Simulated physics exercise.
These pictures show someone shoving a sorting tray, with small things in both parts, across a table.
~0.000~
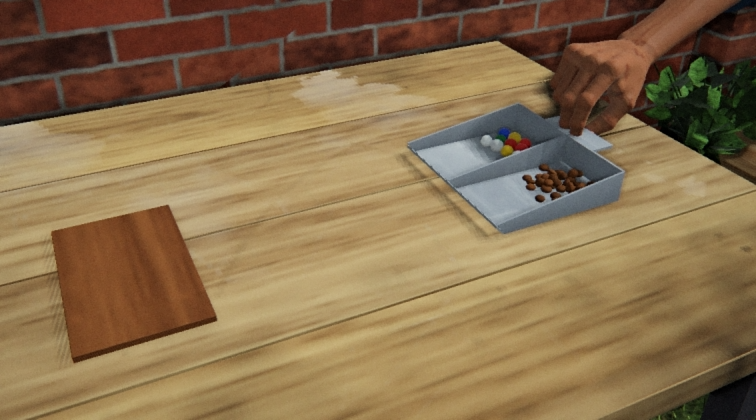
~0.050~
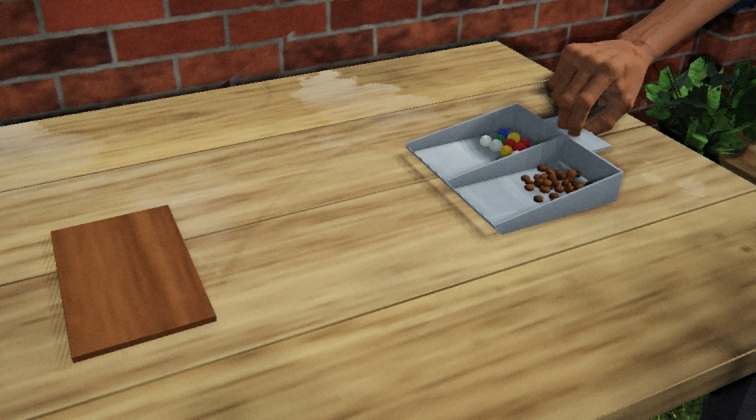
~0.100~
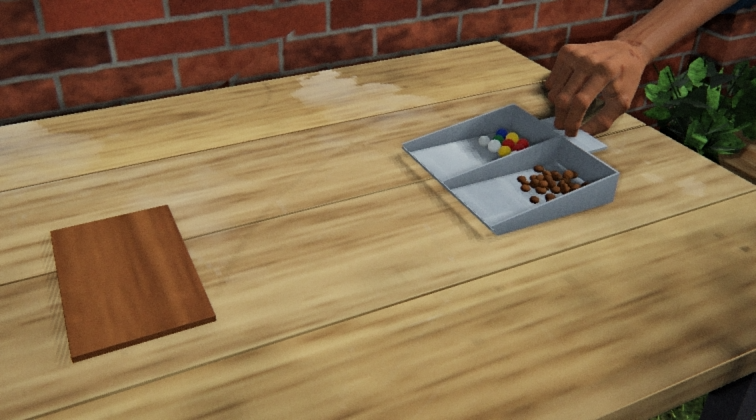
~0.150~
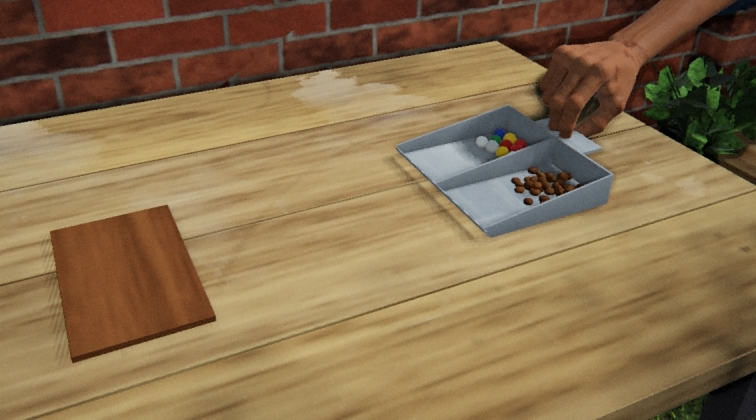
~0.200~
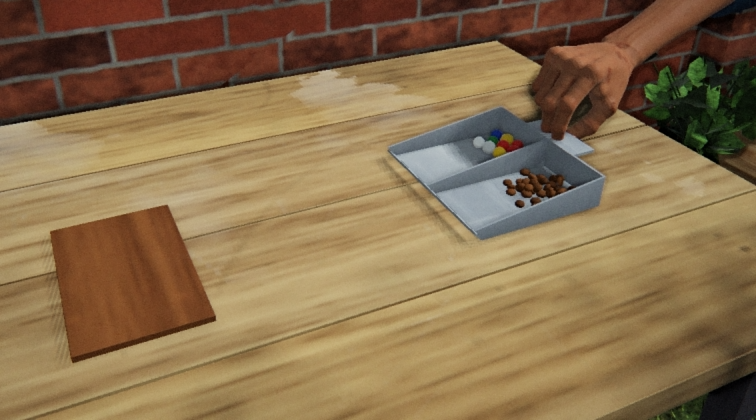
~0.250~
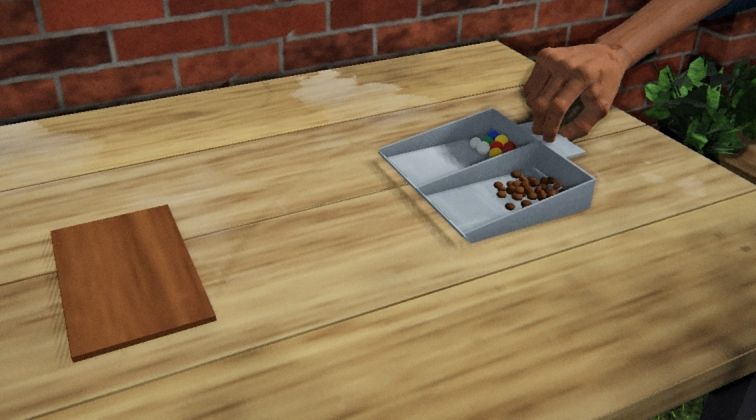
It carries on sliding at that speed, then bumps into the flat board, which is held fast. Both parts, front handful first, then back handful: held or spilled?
Front handful: Held; back handful: Held.
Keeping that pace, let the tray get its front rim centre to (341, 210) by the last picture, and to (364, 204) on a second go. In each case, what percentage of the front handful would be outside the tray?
First 0 per cent, second 0 per cent.
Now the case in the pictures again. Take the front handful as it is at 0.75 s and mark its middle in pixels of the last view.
Close to pixel (430, 219).
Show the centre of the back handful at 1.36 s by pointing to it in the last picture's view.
About (283, 196).
After 0.75 s, tray still sliding, front rim near (317, 216); front handful all inside; back handful all inside.
After 1.36 s, tray stopped at the flat board; front handful all inside; back handful all inside.
After 1.57 s, tray stopped at the flat board; front handful all inside; back handful all inside, moved towards the front rim.
In the end (2.4 s), tray stopped at the flat board; front handful all inside; back handful all inside, moved towards the front rim.
